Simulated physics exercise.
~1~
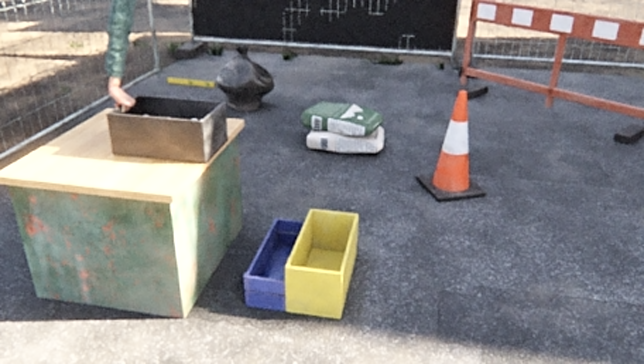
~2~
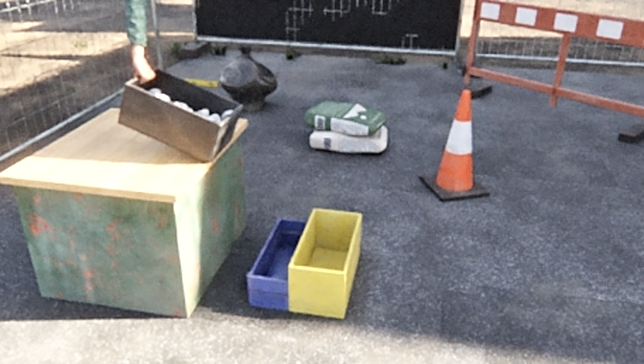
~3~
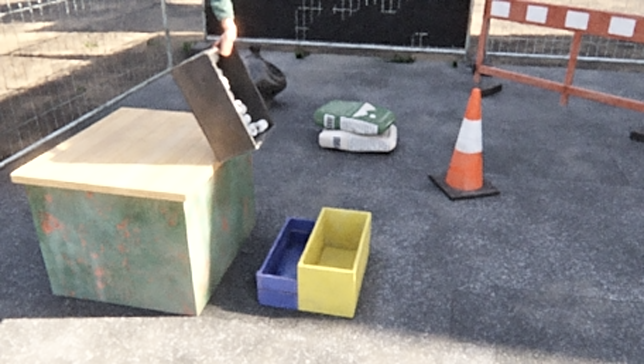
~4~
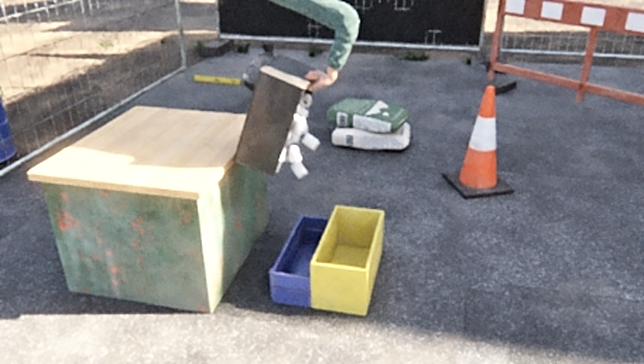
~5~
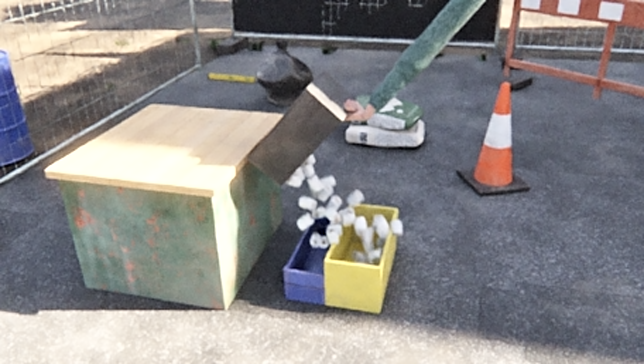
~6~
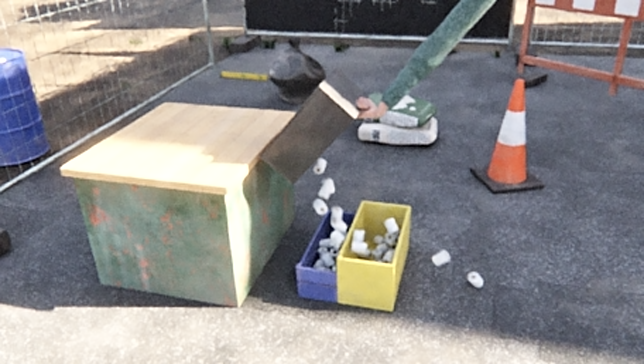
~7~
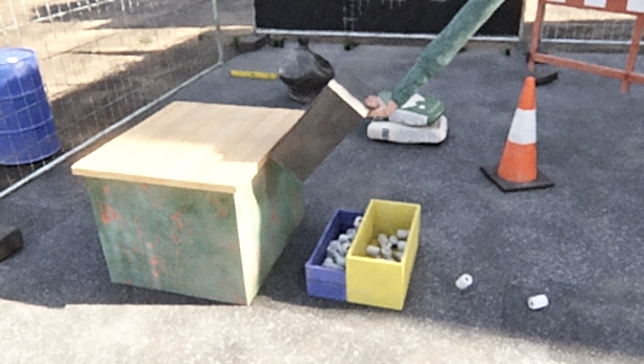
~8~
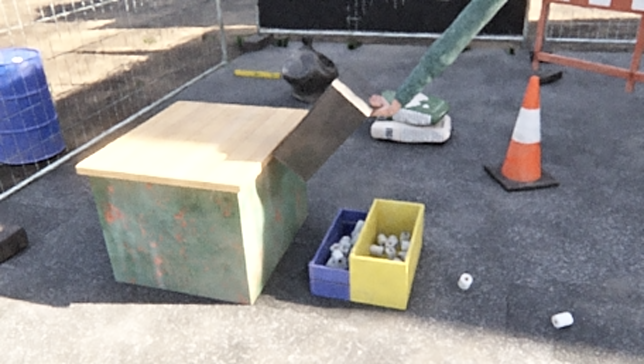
The clip opens on a paved yard where a hand holds a black tote on top of a wooden-topped bench, with a blue tote and a yellow box side by side on the ground to the right. The hand lifts the tote's far left end, revealing small white rolls inside, and tips it steadily over the bench's right edge. The rolls slide out and tumble in a cluster towards the two containers as the view drifts left. Most land in the blue tote and yellow box, but two skip past and roll right. At the end, the tote stays tipped, both containers hold rolls, and two lie on the ground beyond the yellow box.
